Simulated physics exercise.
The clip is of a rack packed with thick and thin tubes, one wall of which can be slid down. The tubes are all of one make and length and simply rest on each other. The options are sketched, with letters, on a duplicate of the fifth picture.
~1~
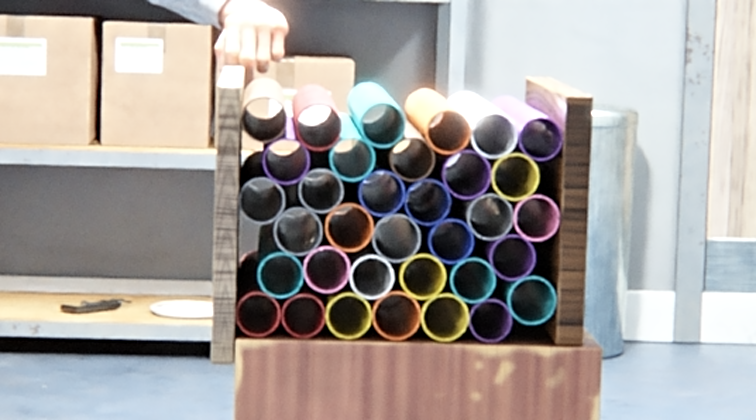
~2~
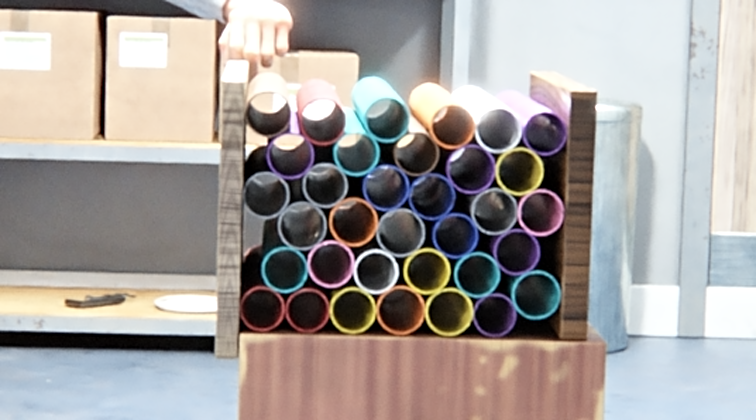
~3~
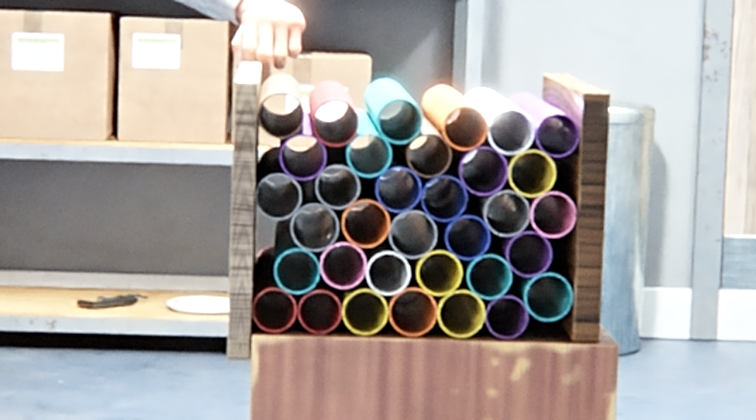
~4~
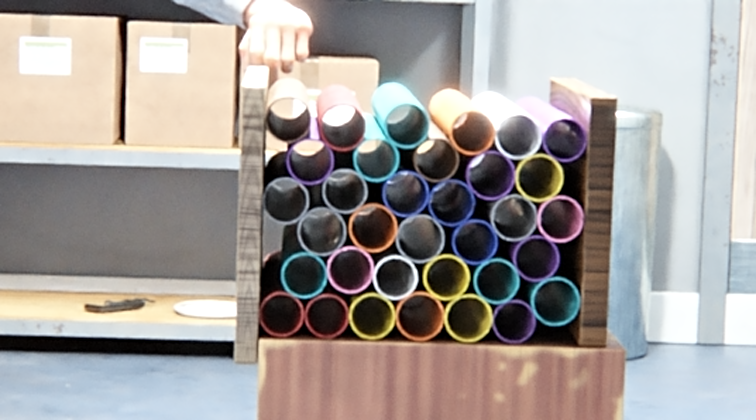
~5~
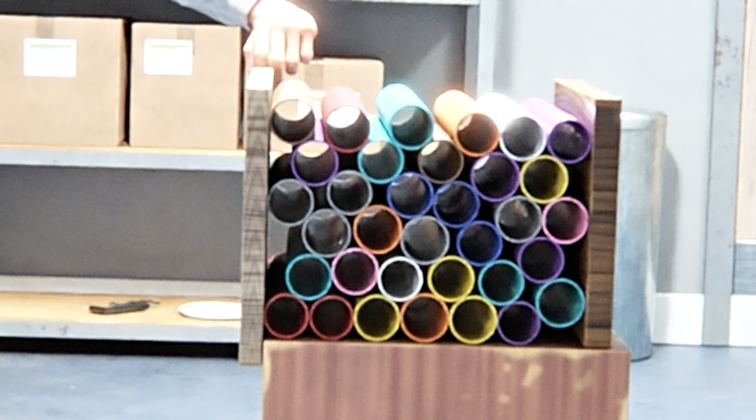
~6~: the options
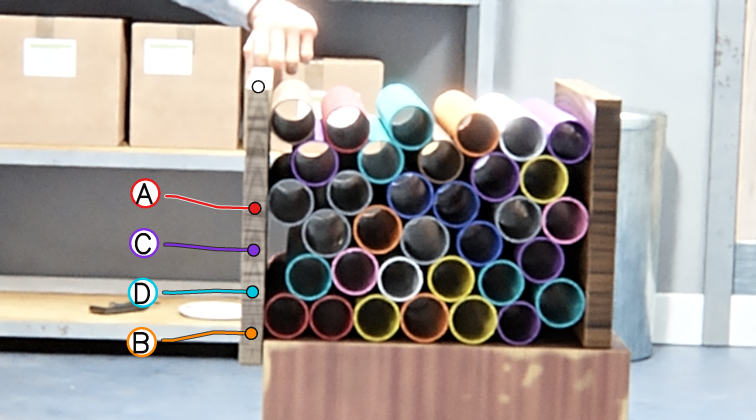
The clip opens on a rack packed with colourful thick and thin tubes between two upright boards, with a hand at the top of the left one. The whole view drifts slightly, the rack and the shelves behind shifting right together, while the hand, boards and stacked tubes show no clear movement of their own.
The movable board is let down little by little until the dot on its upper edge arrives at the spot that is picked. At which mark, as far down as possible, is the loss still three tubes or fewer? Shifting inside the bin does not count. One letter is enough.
C is the limit.
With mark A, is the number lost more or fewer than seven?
At A, fewer than seven.
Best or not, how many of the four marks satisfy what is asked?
Two of the four.
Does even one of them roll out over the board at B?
Yes, at B.
On the copy, A at (255, 208); B at (252, 333); C at (254, 250); D at (253, 292); the white dot at (259, 87).
On C. First, top of the board (268, 162).
Then, top of the board (266, 247).
Finally, top of the board (265, 250), one out over the board.
By contrast, A none out over the board; B more than three out over the board; D four out over the board.
